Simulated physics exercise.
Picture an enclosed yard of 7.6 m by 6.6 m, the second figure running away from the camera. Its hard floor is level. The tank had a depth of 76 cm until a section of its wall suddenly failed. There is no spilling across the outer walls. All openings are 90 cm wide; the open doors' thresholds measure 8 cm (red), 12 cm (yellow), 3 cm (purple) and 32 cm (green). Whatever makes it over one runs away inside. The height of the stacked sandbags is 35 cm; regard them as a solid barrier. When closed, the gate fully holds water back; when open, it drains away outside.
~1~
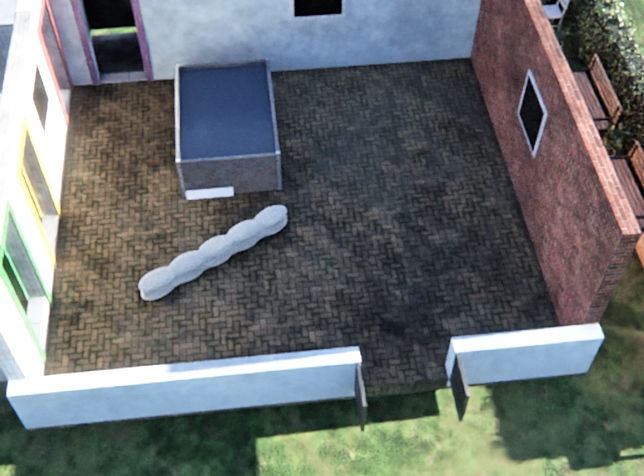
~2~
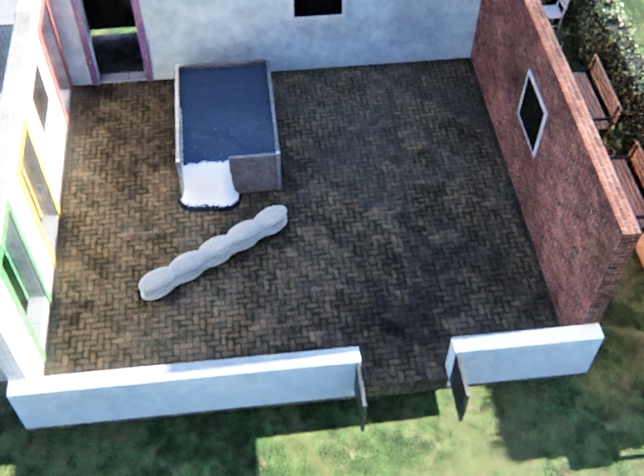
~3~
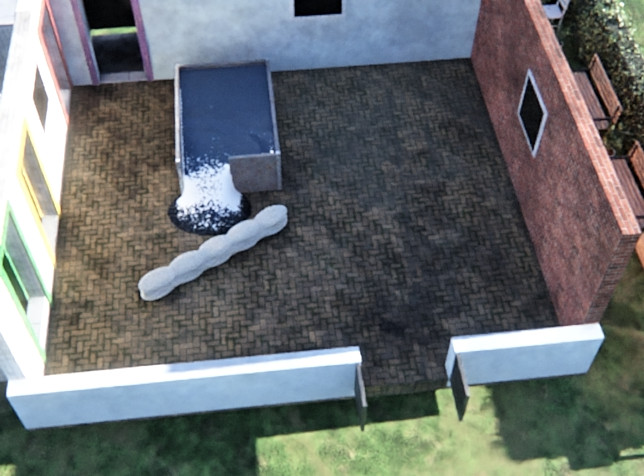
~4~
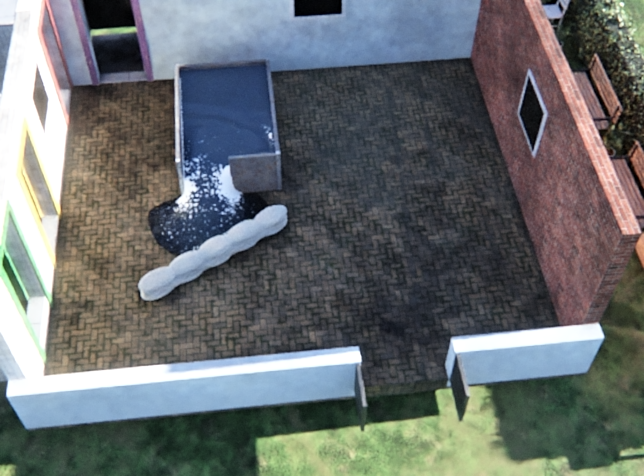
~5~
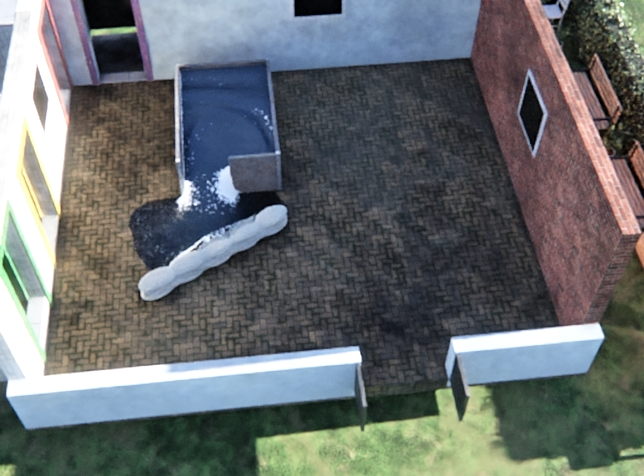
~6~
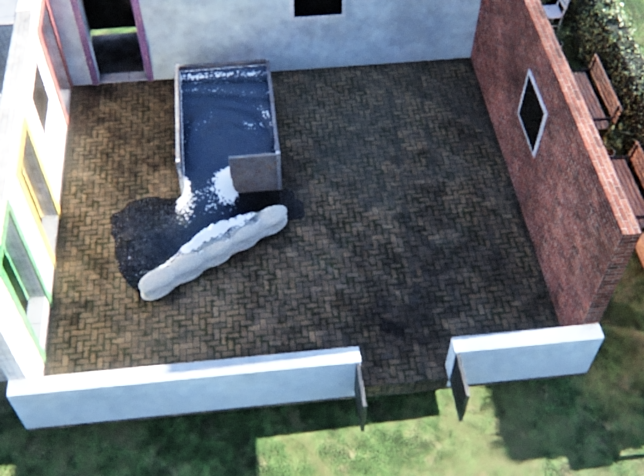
A walled yard paved in brown herringbone brick is seen from high above by a still camera. A grey tank of dark blue water stands near the pale back wall, with a curved row of pale sandbags before it and a red brick wall at right. Water bursts white from the tank's front opening, spreads darkly over the paving, meets the sandbags and runs along them toward the lower left.
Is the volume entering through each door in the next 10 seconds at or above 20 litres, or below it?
In the end at the red door the limit will hold; at the yellow door the limit will be broken; at the purple door the limit will be broken; at the green door the limit will hold.
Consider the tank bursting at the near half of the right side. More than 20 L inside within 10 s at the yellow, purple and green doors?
For yellow, too little; for purple, too little; for green, too little.
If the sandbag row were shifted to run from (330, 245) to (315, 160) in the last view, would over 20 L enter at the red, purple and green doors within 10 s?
Doors: Red stays under / purple exceeds / green stays under.
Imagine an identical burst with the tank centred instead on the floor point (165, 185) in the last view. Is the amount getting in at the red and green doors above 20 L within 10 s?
Lab note: Red door limit not exceeded; green door limit not exceeded.
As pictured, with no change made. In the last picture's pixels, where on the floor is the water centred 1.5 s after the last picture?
About (201, 193).
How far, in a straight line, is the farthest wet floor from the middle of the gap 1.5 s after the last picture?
It comes to some 4.4 metres.
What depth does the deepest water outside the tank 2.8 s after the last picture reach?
Max depth: About 32 centimetres.
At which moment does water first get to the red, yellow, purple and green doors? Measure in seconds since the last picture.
Red = 2.8 s, yellow = 0.9 s, purple = 3.4 s, green = 0.6 s.
Then, 0.7 s after the last picture water covers 15 % of the floor and is deepest (48 cm) near (216, 246); red door not reached, yellow door not reached, purple door not reached, green door 18 cm at the sill, 0 L in.
Then, 1.5 s after the last picture water covers 25 % of the floor and is deepest (41 cm) near (216, 246); red door not reached, yellow door 18 cm at the sill, 4 L in, purple door not reached, green door 26 cm at the sill, 1 L in.
Then, 2.8 s after the last picture water covers 45 % of the floor and is deepest (32 cm) near (44, 392); red door not reached, yellow door 20 cm at the sill, 56 L in, purple door not reached, green door 19 cm at the sill, 1 L in.
Then, 5.3 s after the last picture water covers 80 % of the floor and is deepest (20 cm) near (42, 403); red door 4 cm at the sill, 0 L in, yellow door 14 cm at the sill, 104 L in, purple door 7 cm at the sill, 18 L in, green door 15 cm at the sill, 1 L in.
Then, 9.3 s after the last picture water covers 90 % of the floor and is deepest (12 cm) near (227, 236); red door 7 cm at the sill, 0 L in, yellow door 8 cm at the sill, 110 L in, purple door 6 cm at the sill, 62 L in, green door 9 cm at the sill, 1 L in.
